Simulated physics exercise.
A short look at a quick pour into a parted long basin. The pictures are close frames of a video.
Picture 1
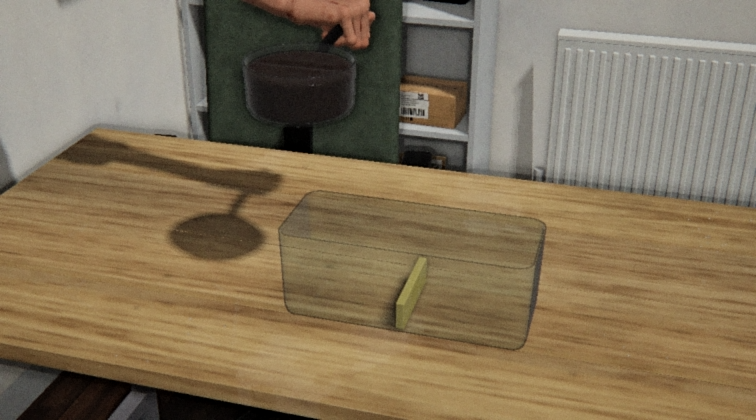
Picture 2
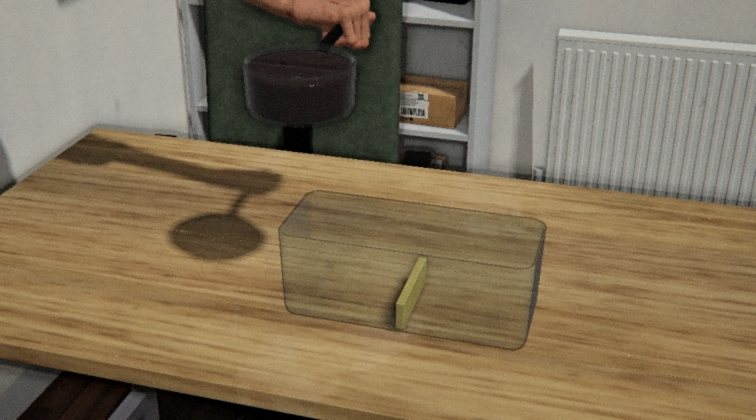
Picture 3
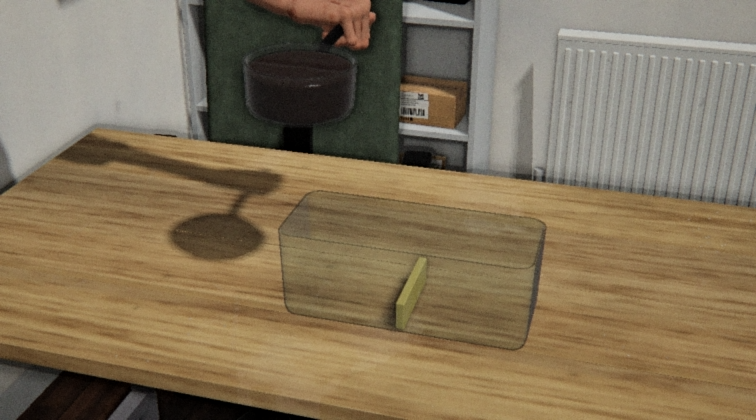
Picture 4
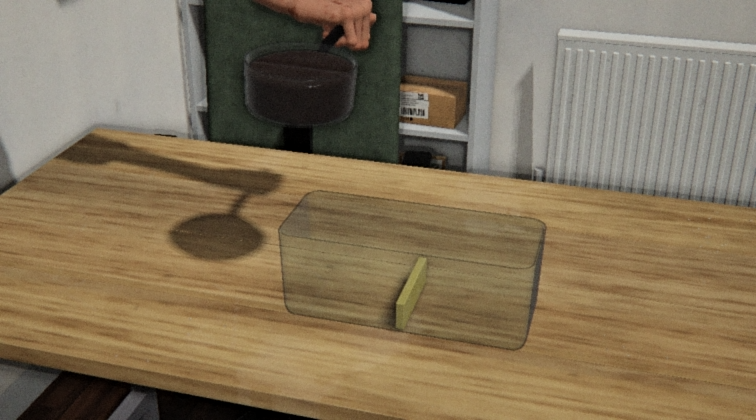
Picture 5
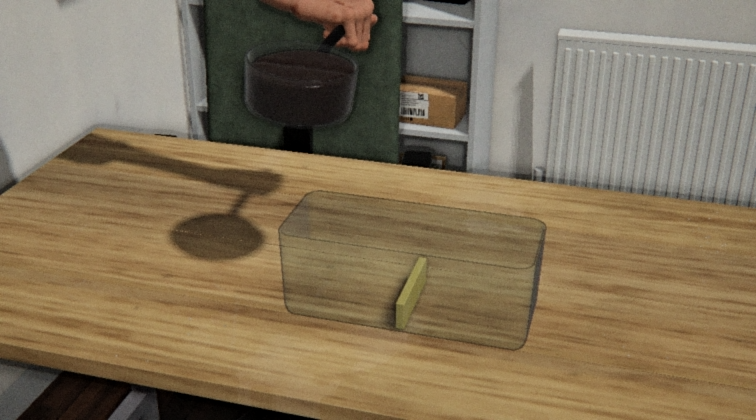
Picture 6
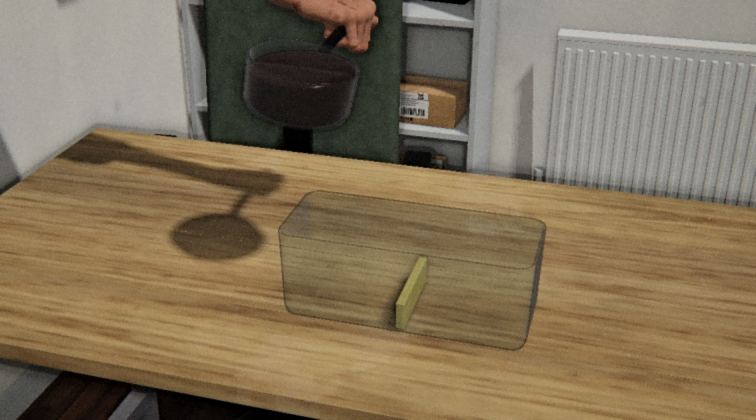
A hand slowly tilts a clear pan of dark coffee behind a divided see-through basin.
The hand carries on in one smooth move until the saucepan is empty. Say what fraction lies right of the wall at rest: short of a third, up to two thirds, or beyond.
The share right of the wall is from a third to two thirds.
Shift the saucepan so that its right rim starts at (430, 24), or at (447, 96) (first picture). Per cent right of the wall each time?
The first gives 90 %, the second 90 %.
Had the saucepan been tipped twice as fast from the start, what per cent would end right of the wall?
It comes to 30 per cent or so.
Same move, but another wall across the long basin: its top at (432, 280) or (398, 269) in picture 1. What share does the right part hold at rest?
About 15 and 65 per cent.
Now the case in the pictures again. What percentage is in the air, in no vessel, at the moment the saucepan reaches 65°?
Near 40 %.
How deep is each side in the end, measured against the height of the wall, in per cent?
Left: 40 %. Right: 50 %.
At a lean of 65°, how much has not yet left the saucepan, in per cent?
It comes to 50 per cent or so.
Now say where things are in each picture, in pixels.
In the first frame, it leans 0°; its right rim is at (352, 66); the coffee meets the walls at (251, 61) and (352, 72); the long basin's rim runs from (293, 212) to (540, 246); the wall's top is at (412, 281).
In the second frame, it leans 0°; its right rim is at (353, 67); the coffee meets the walls at (251, 61) and (353, 72).
In the third frame, it leans 2°; its right rim is at (353, 68); the coffee meets the walls at (252, 61) and (353, 72).
In the fourth frame, it leans 4°; its right rim is at (354, 70); the coffee meets the walls at (253, 61) and (353, 72).
In the fifth frame, it leans 7°; its right rim is at (355, 74); the coffee meets the walls at (253, 61) and (355, 73).
In the sixth frame, it leans 11°; its right rim is at (356, 78); the coffee meets the walls at (254, 61) and (356, 74).
A moment on, the tilt is 65° and 51 per cent is still to pour, 5 is left of the wall and 6 right of it.
Next, the tilt is 97° and 9 per cent is still to pour, 28 is left of the wall and 51 right of it.
Then the tilt is 102° and 1 per cent is still to pour, 45 is left of the wall and 51 right of it.
Later the tilt is 102° and 0 per cent is still to pour, 47 is left of the wall and 52 right of it.
At rest 47 per cent lies left of the wall, 52 right of it and 1 outside.
